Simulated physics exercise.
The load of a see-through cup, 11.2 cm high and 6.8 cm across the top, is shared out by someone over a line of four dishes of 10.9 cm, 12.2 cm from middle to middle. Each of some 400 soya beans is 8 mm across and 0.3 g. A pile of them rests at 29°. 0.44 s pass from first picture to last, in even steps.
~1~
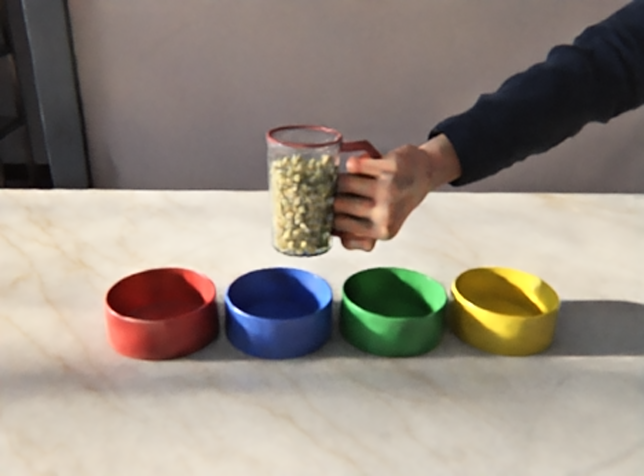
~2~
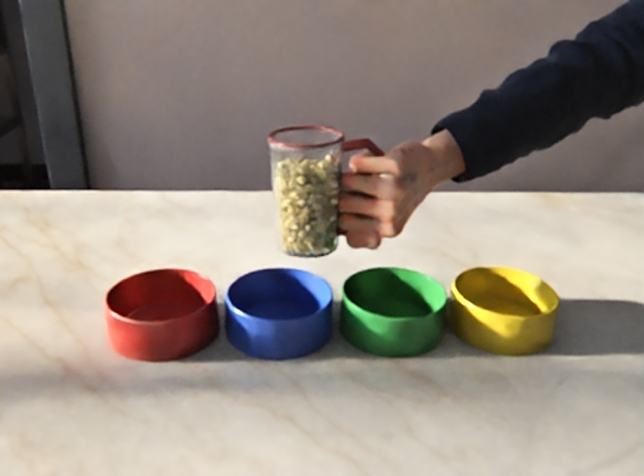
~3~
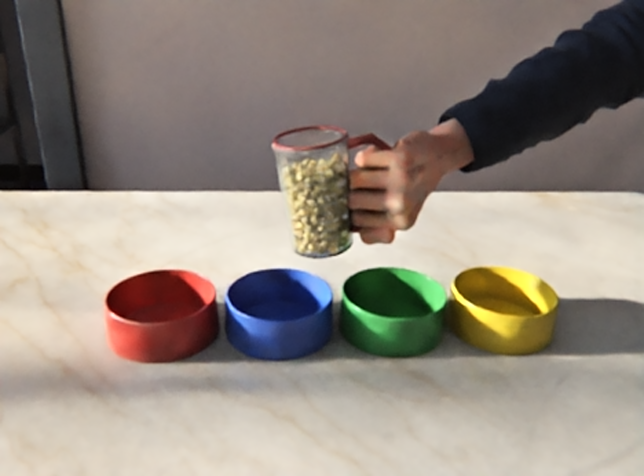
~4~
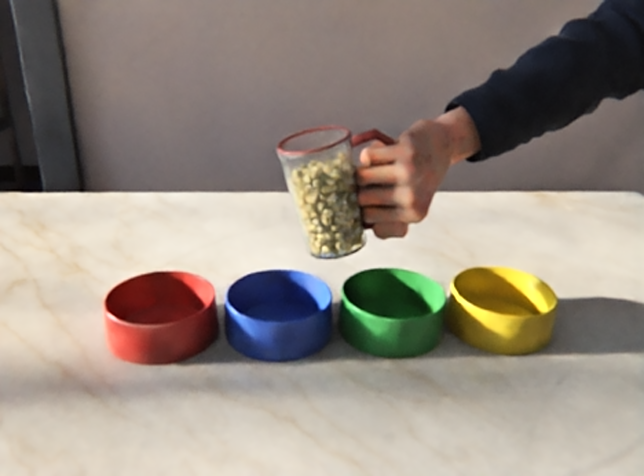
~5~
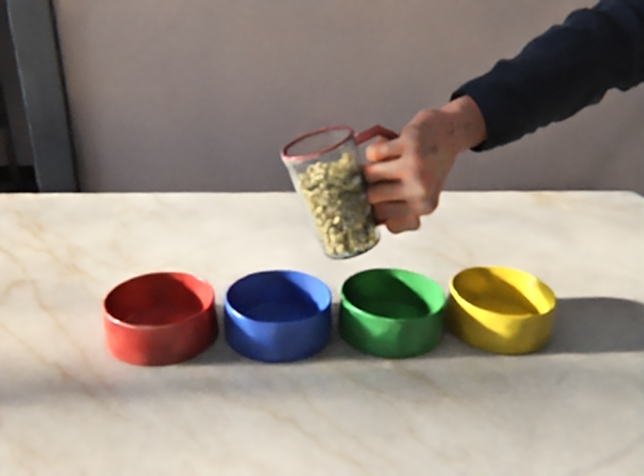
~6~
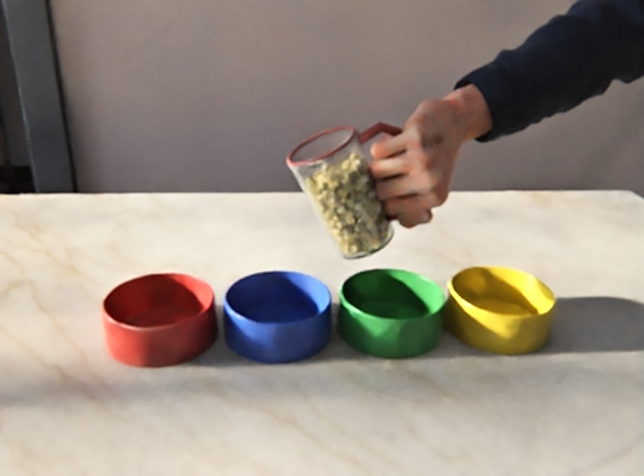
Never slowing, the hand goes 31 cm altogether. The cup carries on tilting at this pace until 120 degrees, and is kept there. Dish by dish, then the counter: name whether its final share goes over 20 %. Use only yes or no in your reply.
Red: No; blue: No; green: Yes; yellow: No; counter: No.
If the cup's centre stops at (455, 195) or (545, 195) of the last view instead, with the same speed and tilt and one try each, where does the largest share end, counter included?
Try 1 - green; try 2 - green.
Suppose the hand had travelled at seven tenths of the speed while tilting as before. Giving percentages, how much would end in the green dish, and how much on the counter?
Shares: Green 90, counter 10.
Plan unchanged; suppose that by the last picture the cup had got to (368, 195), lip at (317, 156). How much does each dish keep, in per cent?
In the end red holds 0, blue holds 0, green holds 0, yellow holds 100.
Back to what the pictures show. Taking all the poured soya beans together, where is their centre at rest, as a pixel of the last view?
After settling, the middle sits near (399, 314).
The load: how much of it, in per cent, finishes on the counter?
I'd reckon around 10 per cent.
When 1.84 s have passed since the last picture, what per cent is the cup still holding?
About 0 %.
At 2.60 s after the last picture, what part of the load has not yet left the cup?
Some 0 %.
Then, 1.10 s after the last picture, tilt 101 degrees; cup holds 95 %.
Then, 1.84 s after the last picture, tilt 120 degrees; cup holds 0 %, green 90 %.
Then, 2.60 s after the last picture, tilt 120 degrees; cup holds 0 %, green 90 %.
In the end, red 0 %, blue 0 %, green 90 %, yellow 0 %, counter 10 %.
